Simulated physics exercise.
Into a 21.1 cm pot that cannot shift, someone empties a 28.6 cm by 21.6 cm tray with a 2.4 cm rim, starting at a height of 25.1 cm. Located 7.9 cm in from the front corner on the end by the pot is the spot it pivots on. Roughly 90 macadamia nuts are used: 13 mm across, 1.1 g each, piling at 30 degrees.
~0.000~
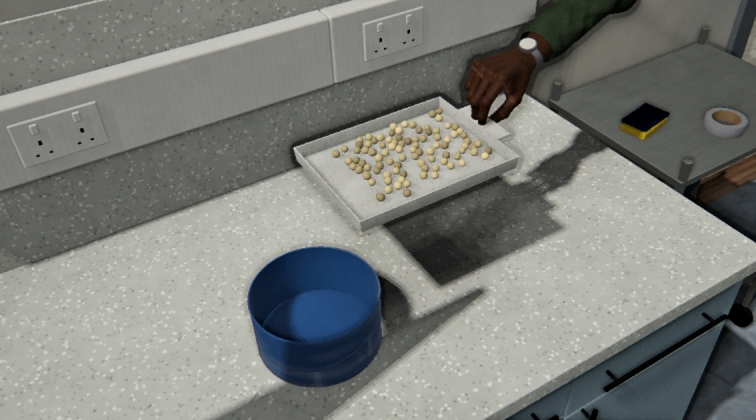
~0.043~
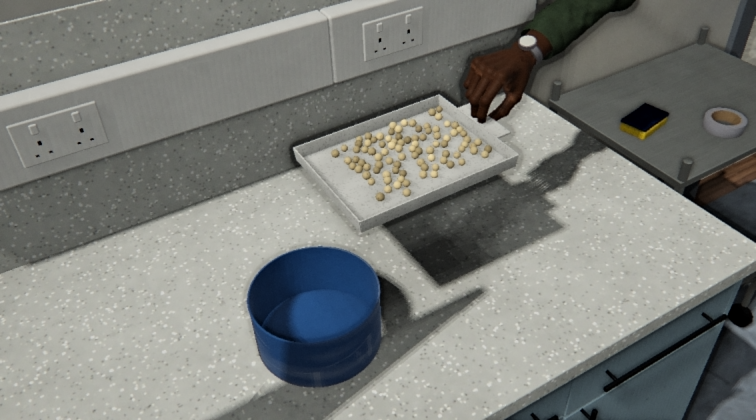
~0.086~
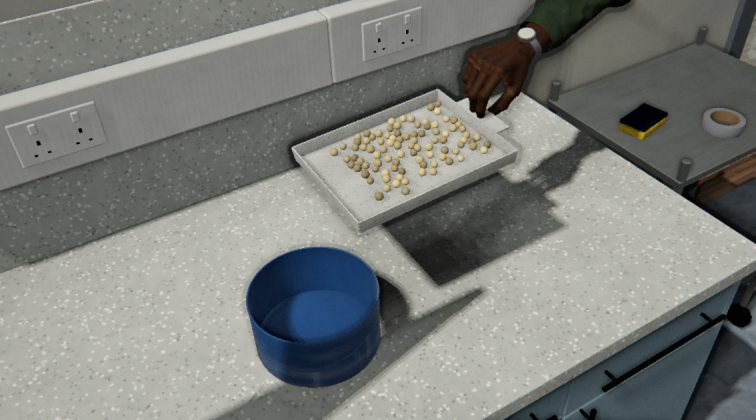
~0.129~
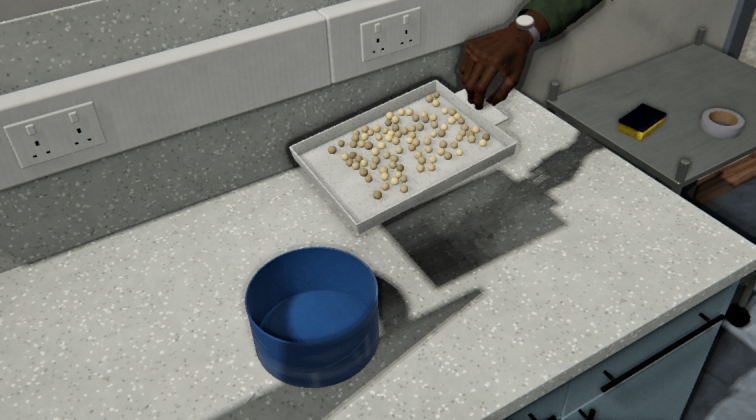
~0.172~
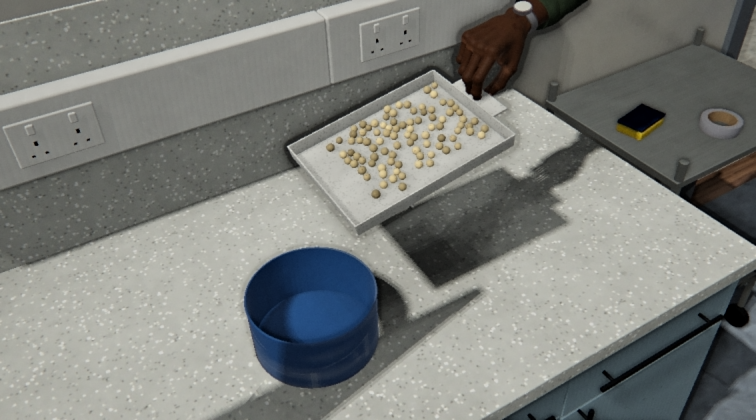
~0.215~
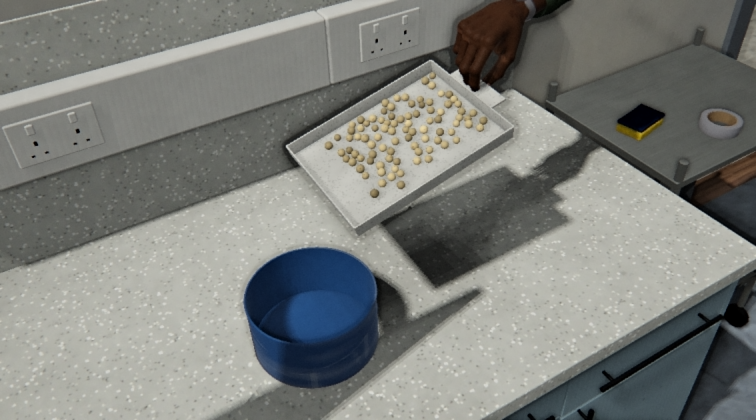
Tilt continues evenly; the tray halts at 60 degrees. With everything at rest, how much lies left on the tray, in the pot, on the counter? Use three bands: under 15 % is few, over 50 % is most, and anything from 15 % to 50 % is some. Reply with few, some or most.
Left on the tray: Most, pot: Some, counter: Few.
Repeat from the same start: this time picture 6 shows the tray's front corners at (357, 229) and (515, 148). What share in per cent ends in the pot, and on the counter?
Pot 10 % / counter 5 %.
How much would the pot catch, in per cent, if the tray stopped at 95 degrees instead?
Around 100 in a hundred.
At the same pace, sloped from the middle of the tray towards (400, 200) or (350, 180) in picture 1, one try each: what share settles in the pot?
The share comes to about 15 in a hundred, then about 10 in a hundred.
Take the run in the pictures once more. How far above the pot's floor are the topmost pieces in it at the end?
1.5 cm.
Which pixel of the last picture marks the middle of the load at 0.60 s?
Load centre: About (343, 181) px.
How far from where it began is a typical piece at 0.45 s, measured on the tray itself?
Displacement on the tray: About 6 cm.
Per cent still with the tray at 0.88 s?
About 80%.
After 0.45 s, tilt 38 degrees; the tray holds 100 %, the pot 0 %.
Then, at 0.60 s, tilt 53 degrees; the tray holds 100 %, the pot 0 %.
Then, at 0.88 s, tilt 60 degrees; the tray holds 80 %, the pot 10 %.
At rest (1.8 s), tray 75 %, pot 25 %, counter 0 %.
